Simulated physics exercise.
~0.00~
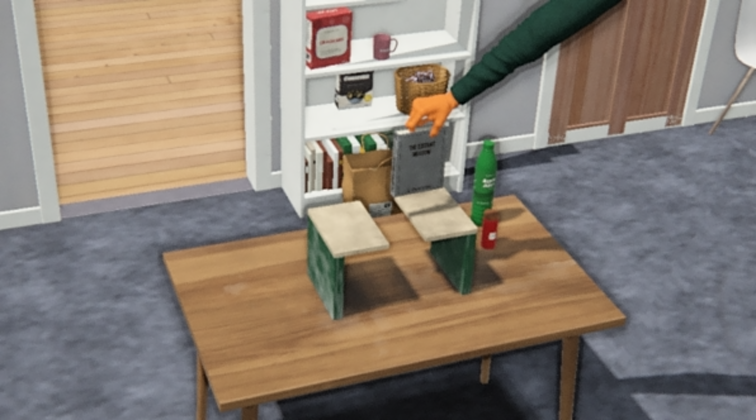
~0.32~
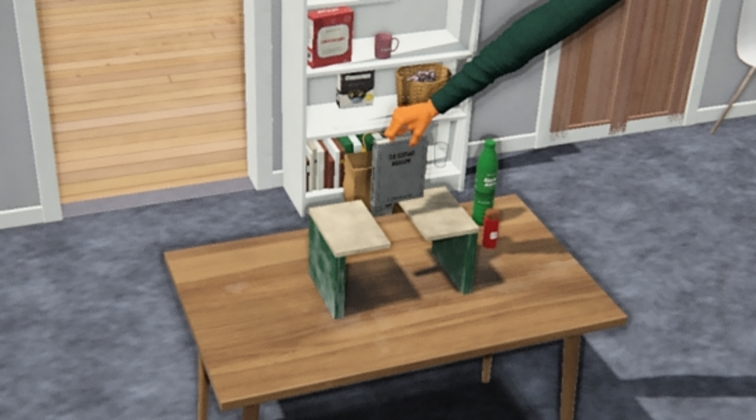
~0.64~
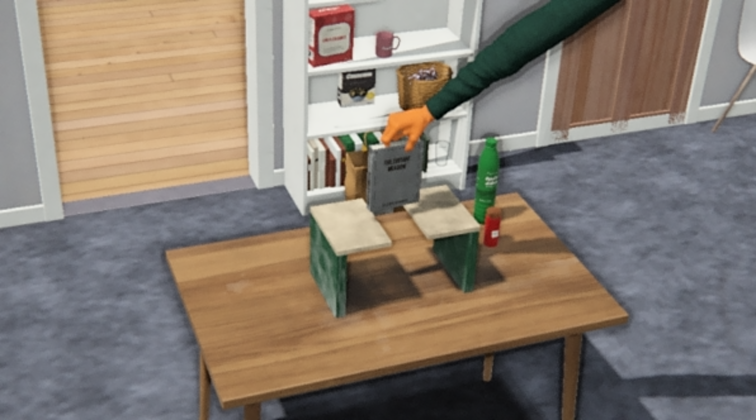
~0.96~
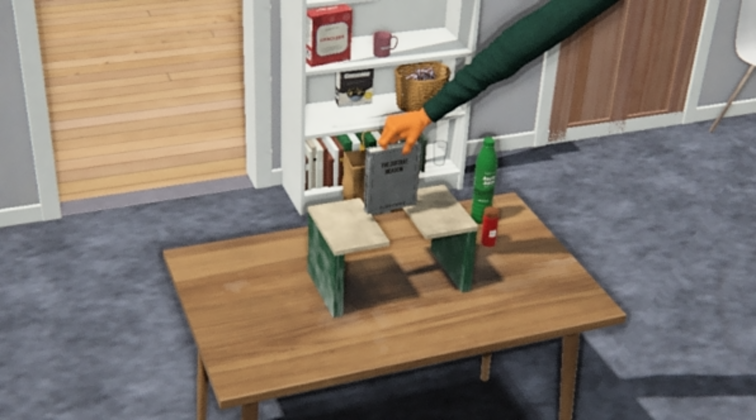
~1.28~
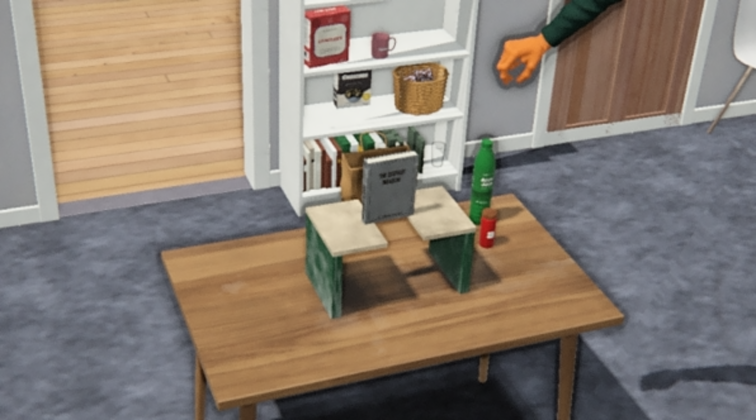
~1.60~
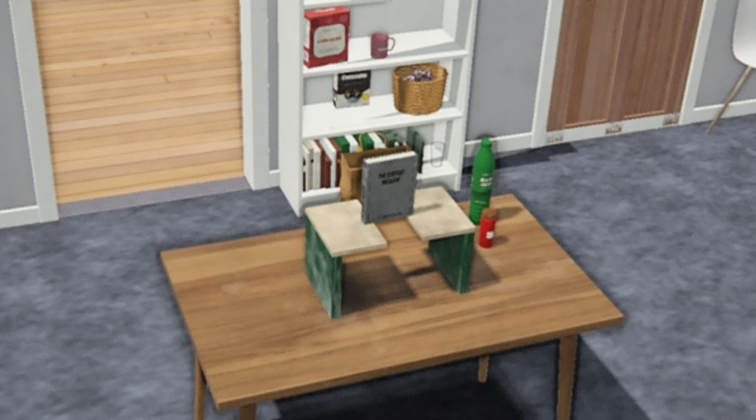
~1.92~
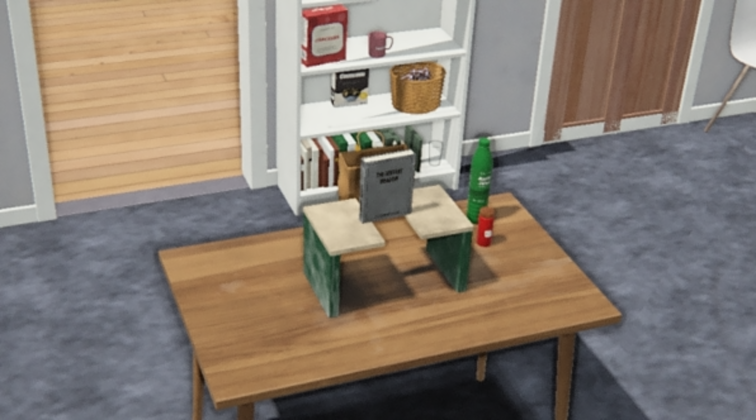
The footage shows an orange-gloved hand moving an upright grey book left and down into the gap between two ledges on a wooden table, beside a green bottle and red shaker. The hand lets go and withdraws, and the book stays lodged upright between the ledges.
